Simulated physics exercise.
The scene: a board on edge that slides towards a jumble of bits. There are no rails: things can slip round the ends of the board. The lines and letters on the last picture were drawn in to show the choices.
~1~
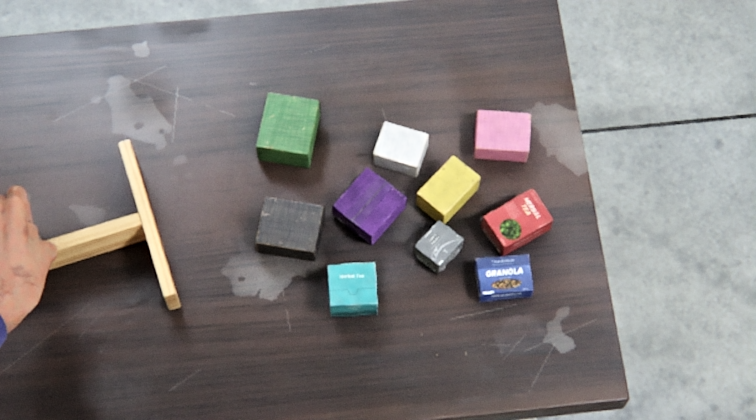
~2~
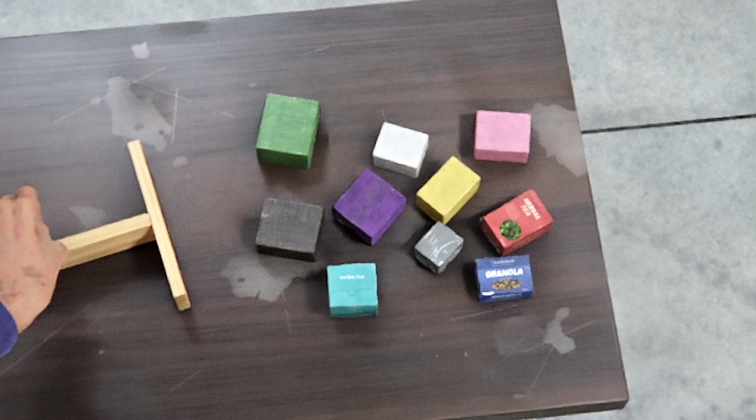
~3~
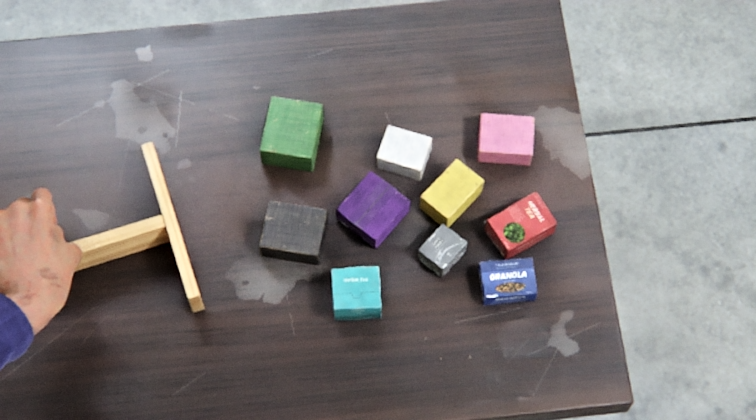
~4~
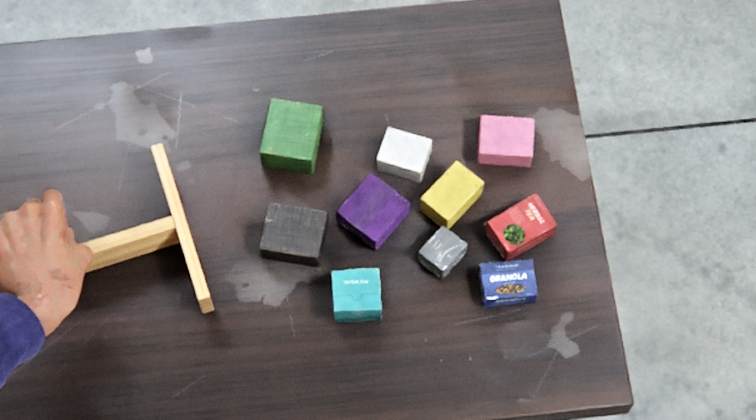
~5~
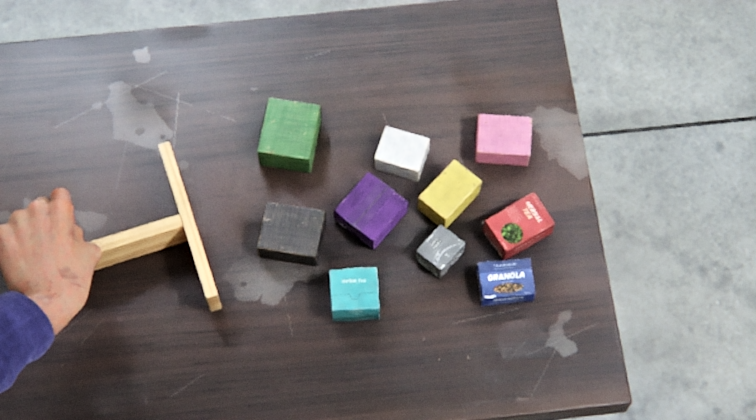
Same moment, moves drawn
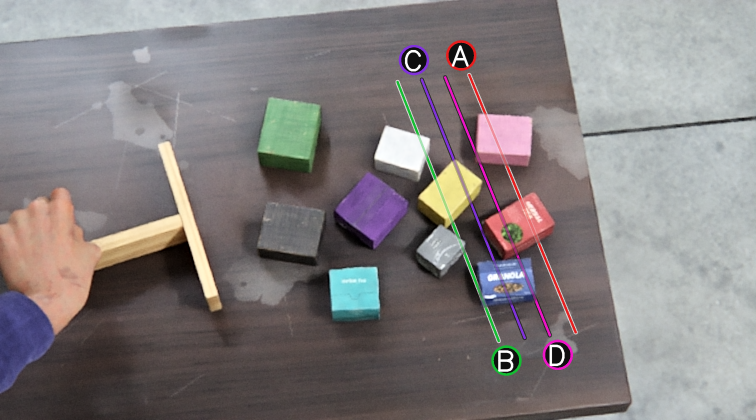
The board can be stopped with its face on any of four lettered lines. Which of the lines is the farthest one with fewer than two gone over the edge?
No second one falls up to D.
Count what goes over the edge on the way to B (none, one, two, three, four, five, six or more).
By then, none.
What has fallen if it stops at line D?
It is the yellow block.
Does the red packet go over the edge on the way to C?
By then, no.
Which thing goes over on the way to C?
The yellow block goes over.
On the copy, A at (521, 199); B at (446, 206); C at (471, 204); D at (496, 201).
On D. First, board (298, 206); green block (306, 126); yellow block (454, 194).
Then, board (408, 195); yellow block (550, 174); purple box (497, 188).
Finally, board (494, 186); yellow block over the edge; purple box (579, 175); one fallen.
By contrast, A drops three; B is within the limit but short; C is within the limit but short.
